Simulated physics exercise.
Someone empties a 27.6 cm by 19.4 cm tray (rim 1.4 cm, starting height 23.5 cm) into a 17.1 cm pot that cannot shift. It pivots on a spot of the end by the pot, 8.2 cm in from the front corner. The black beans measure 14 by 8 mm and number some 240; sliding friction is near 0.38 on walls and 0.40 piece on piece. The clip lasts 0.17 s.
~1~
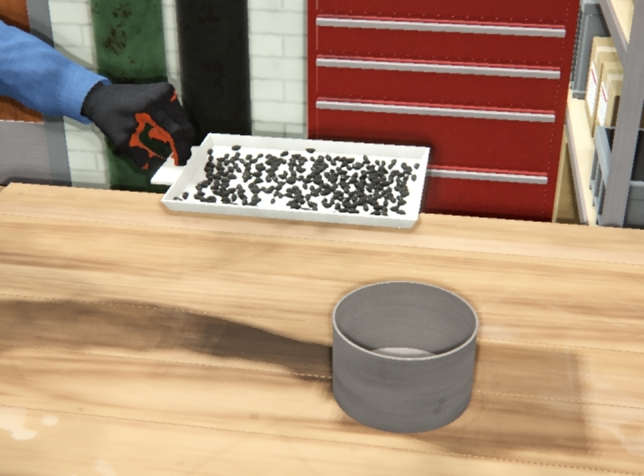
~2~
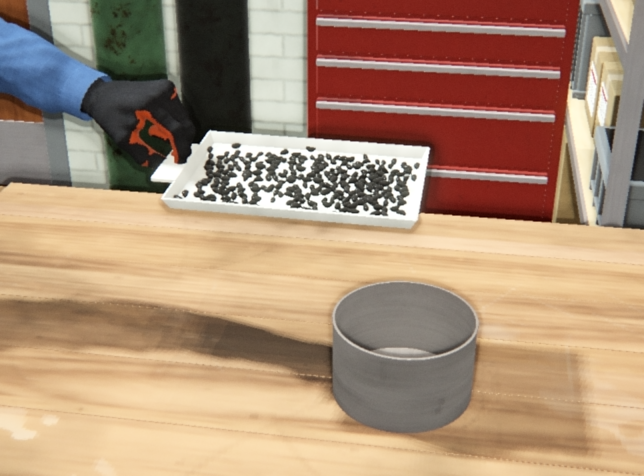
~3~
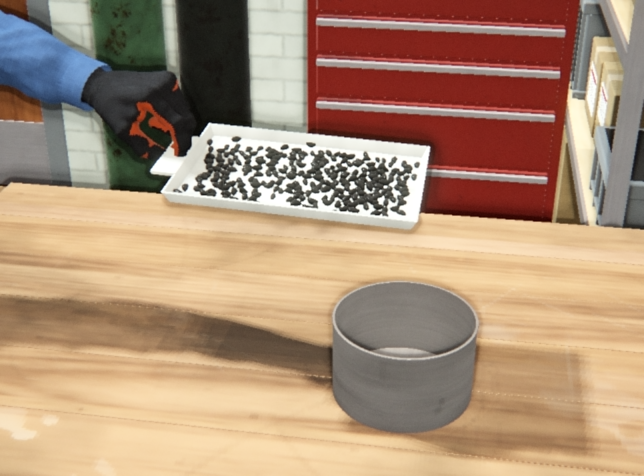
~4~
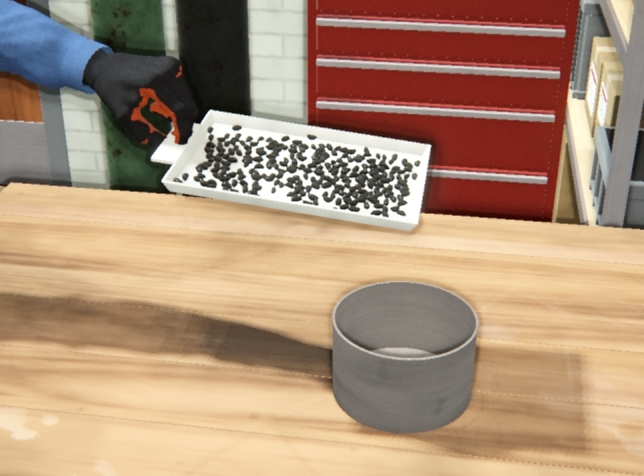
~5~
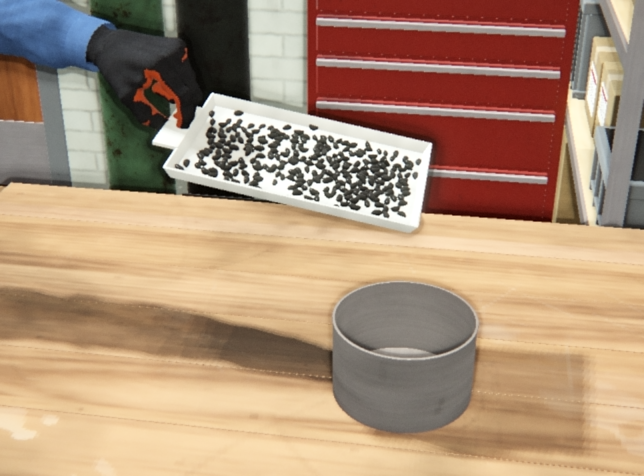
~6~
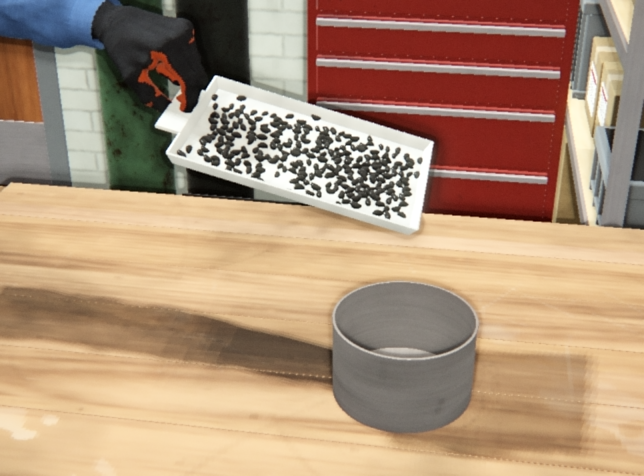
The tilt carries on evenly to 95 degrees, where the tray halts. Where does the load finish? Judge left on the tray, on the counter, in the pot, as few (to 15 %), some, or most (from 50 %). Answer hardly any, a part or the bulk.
Left on the tray: Hardly any; on the counter: A part; in the pot: The bulk.
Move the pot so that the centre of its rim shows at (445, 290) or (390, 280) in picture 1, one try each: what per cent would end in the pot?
About 50 and 0 per cent.
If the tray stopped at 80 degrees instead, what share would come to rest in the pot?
Then about 65 per cent.
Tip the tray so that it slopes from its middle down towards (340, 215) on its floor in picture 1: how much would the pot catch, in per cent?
Some 80 per cent.
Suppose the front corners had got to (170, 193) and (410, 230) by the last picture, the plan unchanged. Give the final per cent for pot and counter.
Pot 70, counter 30.
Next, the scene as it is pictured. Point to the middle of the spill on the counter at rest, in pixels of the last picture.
Near (587, 408).
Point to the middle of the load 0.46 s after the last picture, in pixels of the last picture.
At about (435, 250).
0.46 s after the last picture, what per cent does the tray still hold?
Some 35 per cent of the load.
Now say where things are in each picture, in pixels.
Tray tilt 0 degrees, front corners at (170, 198) and (410, 216); middle of the pieces at (307, 181); pot at (405, 317), in the first picture.
Tray tilt 1 degrees, front corners at (170, 196) and (410, 217); middle of the pieces at (307, 180), in the second picture.
Tray tilt 3 degrees, front corners at (170, 190) and (411, 218); middle of the pieces at (307, 176), in the third picture.
Tray tilt 6 degrees, front corners at (170, 179) and (411, 219), lowest corner right front; middle of the pieces at (308, 171), in the fourth picture.
Tray tilt 11 degrees, front corners at (172, 166) and (412, 222), lowest corner right front; middle of the pieces at (309, 163), in the fifth picture.
Tray tilt 16 degrees, front corners at (175, 152) and (412, 224), lowest corner right front; middle of the pieces at (311, 156); pot at (405, 317), in the sixth picture.
Then, 0.28 s after the last picture, tilt 55 degrees; the tray holds 100 %, the pot 0 %.
Then, 0.46 s after the last picture, tilt 81 degrees; the tray holds 35 %, the pot 10 %.
Then, 0.77 s after the last picture, tilt 95 degrees; the tray holds 0 %, the pot 70 %.
In the end, tray 0 %, counter 30 %, pot 70 %.
